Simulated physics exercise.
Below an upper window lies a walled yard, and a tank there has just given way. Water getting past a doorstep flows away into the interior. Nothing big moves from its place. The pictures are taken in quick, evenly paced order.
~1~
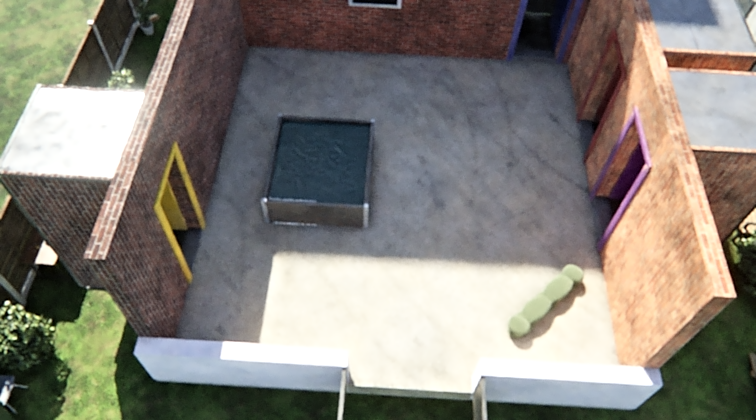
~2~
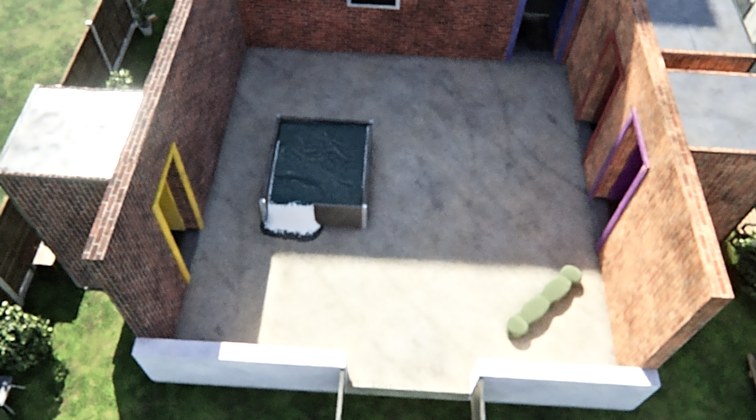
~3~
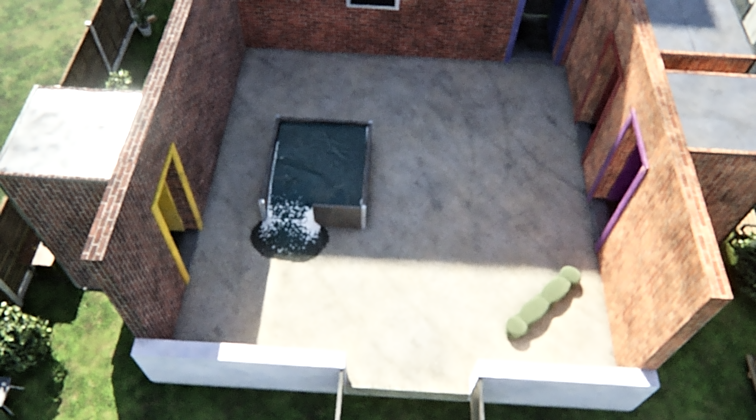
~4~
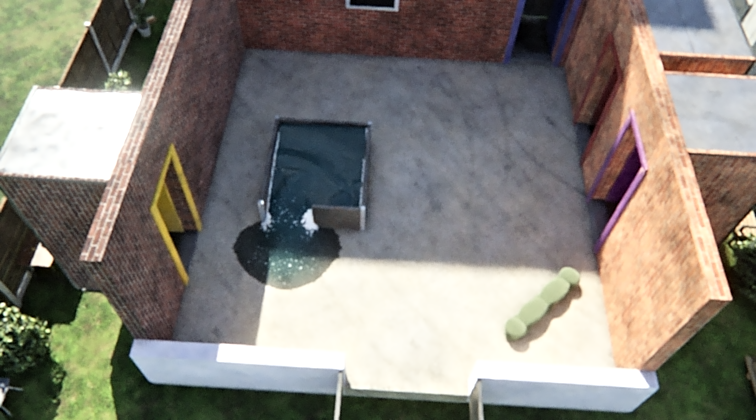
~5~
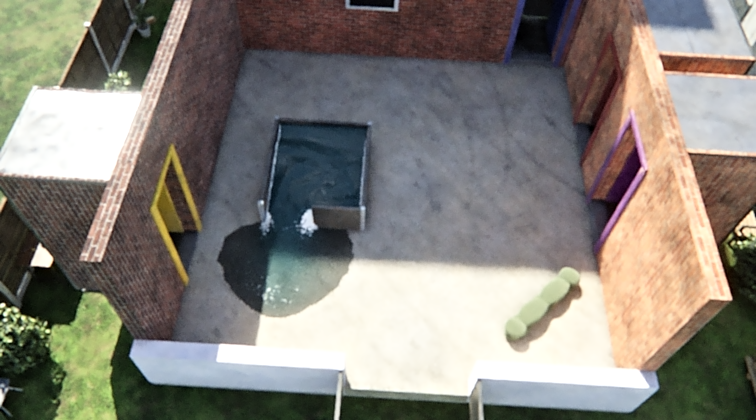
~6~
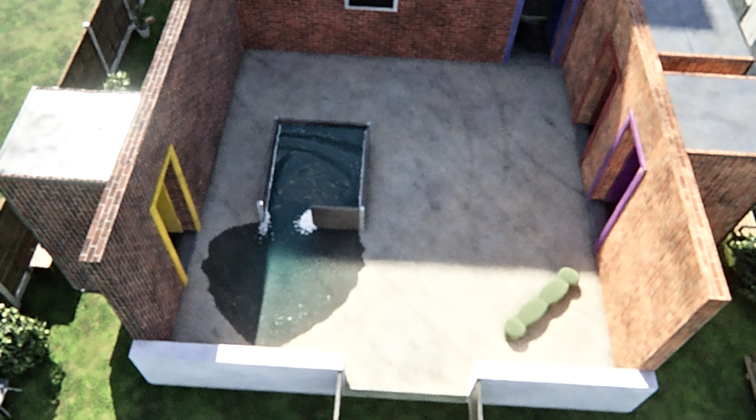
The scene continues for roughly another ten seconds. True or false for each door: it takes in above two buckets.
The yellow door, true; the blue door, false; the red door, false; the purple door, false.
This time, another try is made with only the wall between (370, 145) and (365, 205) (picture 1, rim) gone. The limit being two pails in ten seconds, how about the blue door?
Check on blue door - it keeps within bounds.
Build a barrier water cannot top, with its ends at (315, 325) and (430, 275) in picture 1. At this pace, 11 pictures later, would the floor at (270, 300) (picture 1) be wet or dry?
I'd say it ends up swamped.
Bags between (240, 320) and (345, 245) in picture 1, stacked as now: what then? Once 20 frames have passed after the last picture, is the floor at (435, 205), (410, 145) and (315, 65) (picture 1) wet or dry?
First spot spared, second spared, third spared.
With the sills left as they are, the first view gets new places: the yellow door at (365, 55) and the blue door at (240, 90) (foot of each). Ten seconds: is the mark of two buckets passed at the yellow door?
As I see it, the yellow door comes in lower.
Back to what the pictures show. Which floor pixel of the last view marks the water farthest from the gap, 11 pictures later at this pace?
Point: (411, 376) in the last picture's pixels.
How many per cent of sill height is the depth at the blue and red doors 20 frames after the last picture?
About 0 and 0 %.
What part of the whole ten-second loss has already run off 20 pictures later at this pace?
Roughly 25 percent of it.
A moment on, water covers 15 % of the floor; the yellow door wet at the sill, nothing in, the blue door not reached, the red door not reached, the purple door not reached.
Next, water covers 15 % of the floor; the yellow door under two buckets in, the blue door not reached, the red door not reached, the purple door not reached.
Then, water covers 20 % of the floor; the yellow door over two buckets in, the blue door not reached, the red door not reached, the purple door not reached.
Later, water covers 40 % of the floor; the yellow door over two buckets in, the blue door not reached, the red door not reached, the purple door not reached.
In the end, water covers 60 % of the floor; the yellow door far over two buckets in, the blue door not reached, the red door wet at the sill, nothing in, the purple door wet at the sill, nothing in.
